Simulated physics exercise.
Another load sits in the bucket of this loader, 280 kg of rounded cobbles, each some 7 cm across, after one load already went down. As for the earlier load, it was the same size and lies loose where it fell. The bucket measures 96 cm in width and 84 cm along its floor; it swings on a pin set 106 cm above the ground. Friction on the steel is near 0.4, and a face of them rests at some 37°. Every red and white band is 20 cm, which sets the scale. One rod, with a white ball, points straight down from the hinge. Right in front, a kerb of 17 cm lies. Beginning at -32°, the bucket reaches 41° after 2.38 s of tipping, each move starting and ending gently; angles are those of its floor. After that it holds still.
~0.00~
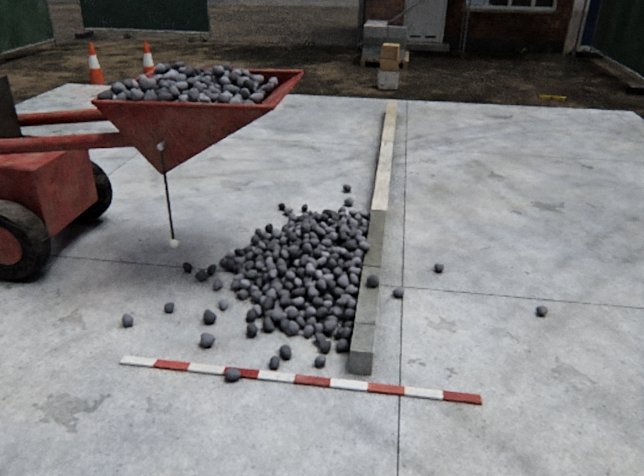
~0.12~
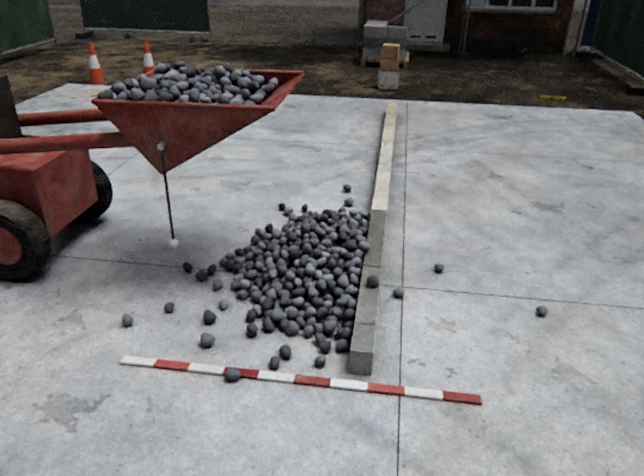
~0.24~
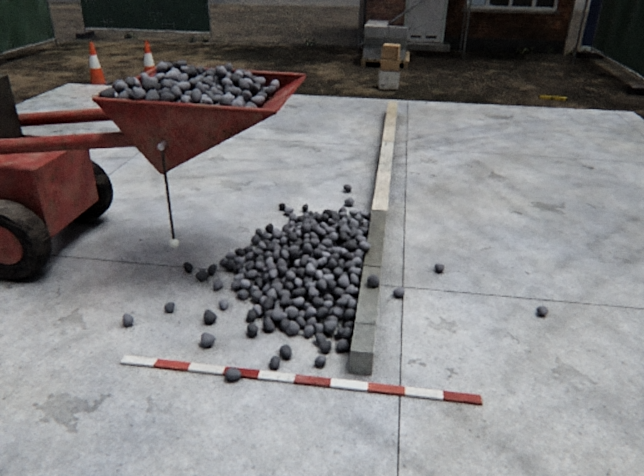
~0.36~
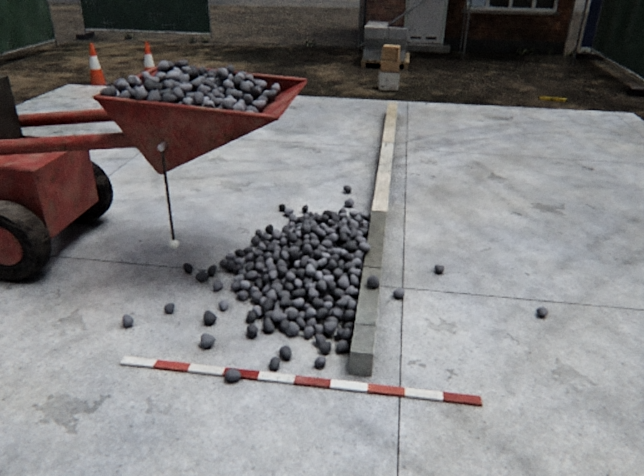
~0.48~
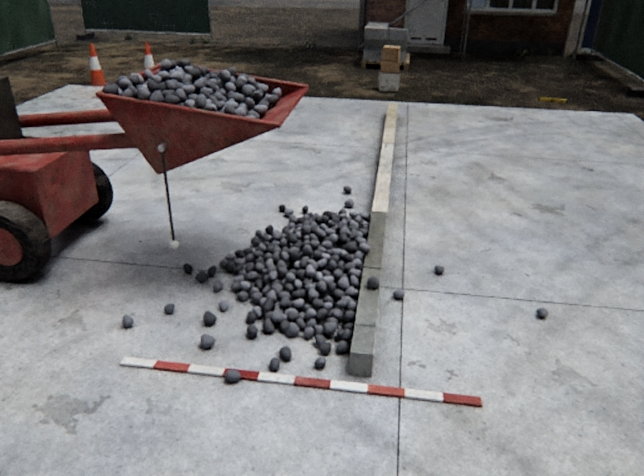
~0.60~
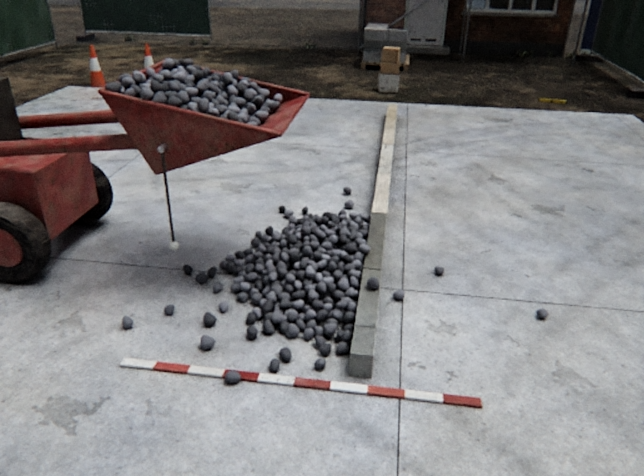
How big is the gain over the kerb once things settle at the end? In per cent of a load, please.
The gain is about 1 per cent of a load.
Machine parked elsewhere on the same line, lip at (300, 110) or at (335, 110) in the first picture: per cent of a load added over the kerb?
First place: Roughly 10 %; second place: Roughly 35 %.
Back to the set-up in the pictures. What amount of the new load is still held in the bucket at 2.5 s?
It keeps some 5 percent of its load.
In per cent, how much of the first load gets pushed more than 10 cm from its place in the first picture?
15 %.
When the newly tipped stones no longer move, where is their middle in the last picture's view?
Middle: Approx. (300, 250) px.
After 1.8 s the floor is at 29°; in per cent of one load, 87 in the bucket, 112 on this side of the kerb, 1 over the kerb; the foremost stones are at (398, 274).
After 2.5 s the floor is at 41°; in per cent of one load, 6 in the bucket, 193 on this side of the kerb, 1 over the kerb; the foremost stones are at (420, 274).
After 2.8 s the floor is at 41°; in per cent of one load, 0 in the bucket, 199 on this side of the kerb, 2 over the kerb; the foremost stones are at (432, 283).
After 5.2 s the floor is at 41°; in per cent of one load, 0 in the bucket, 199 on this side of the kerb, 2 over the kerb; the foremost stones are at (433, 283). Net gain over the kerb, 1.
